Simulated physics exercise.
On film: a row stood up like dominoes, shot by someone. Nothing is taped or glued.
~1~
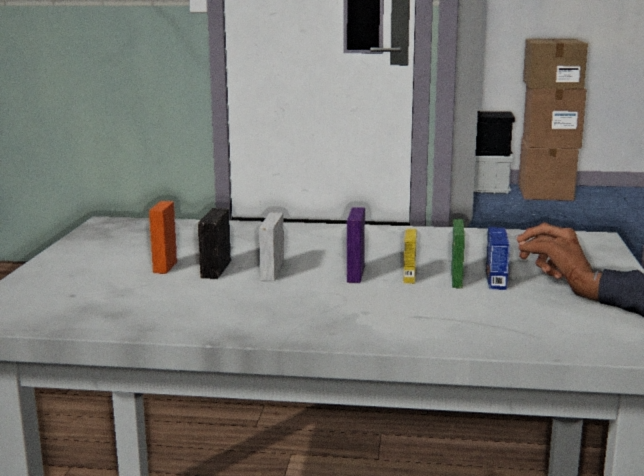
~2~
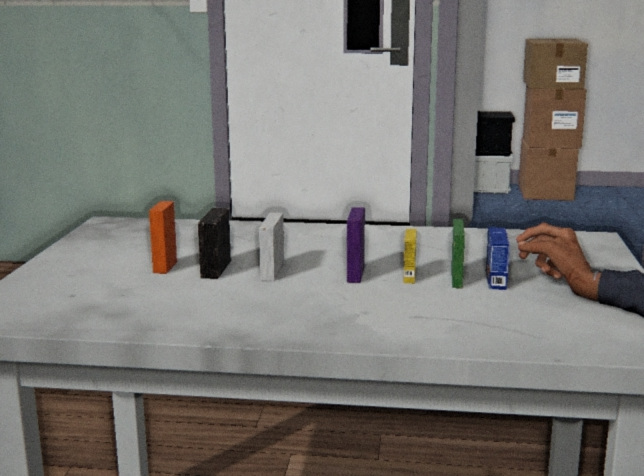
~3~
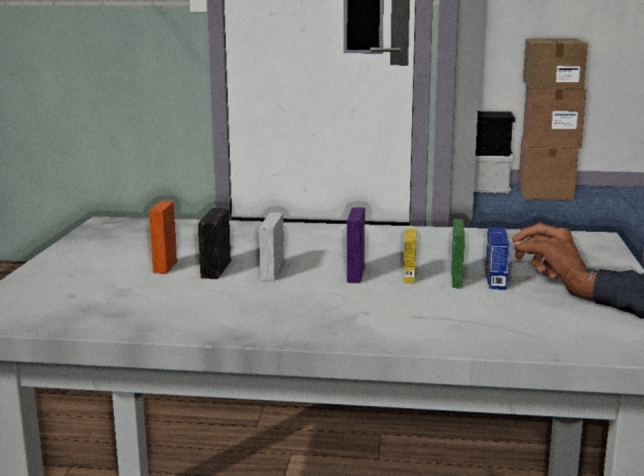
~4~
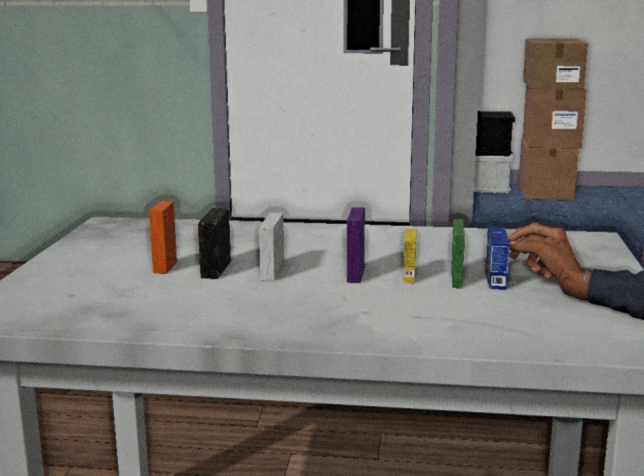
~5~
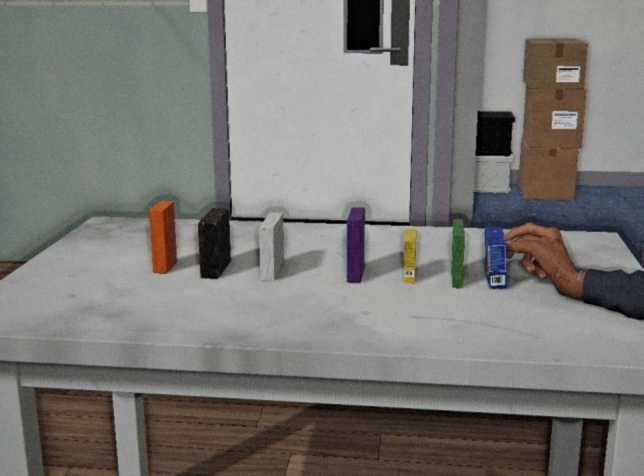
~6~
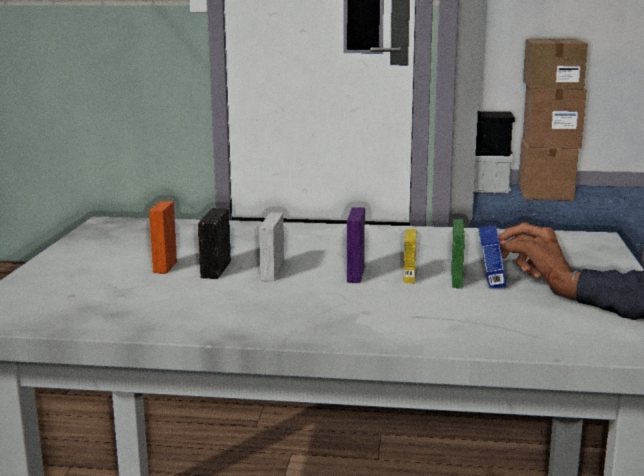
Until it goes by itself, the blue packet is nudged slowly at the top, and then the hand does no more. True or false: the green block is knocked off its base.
True.
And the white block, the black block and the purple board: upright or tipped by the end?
Result - white block up, black block up, purple board up.
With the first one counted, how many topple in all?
3.
Then, 0.40 s past the last view, blue packet 57° over; green block rocked 33° from its first pose near (442, 254).
Then, 0.50 s past the last view, blue packet 74° over; green block rocked 75° from its first pose near (427, 267); yellow packet rocked 65° from its first pose.
Finally, down or leaning hard on the table, yellow packet and green block; the other 3 still in place. Final places as the last picture's camera would see them, green block near (426, 267).
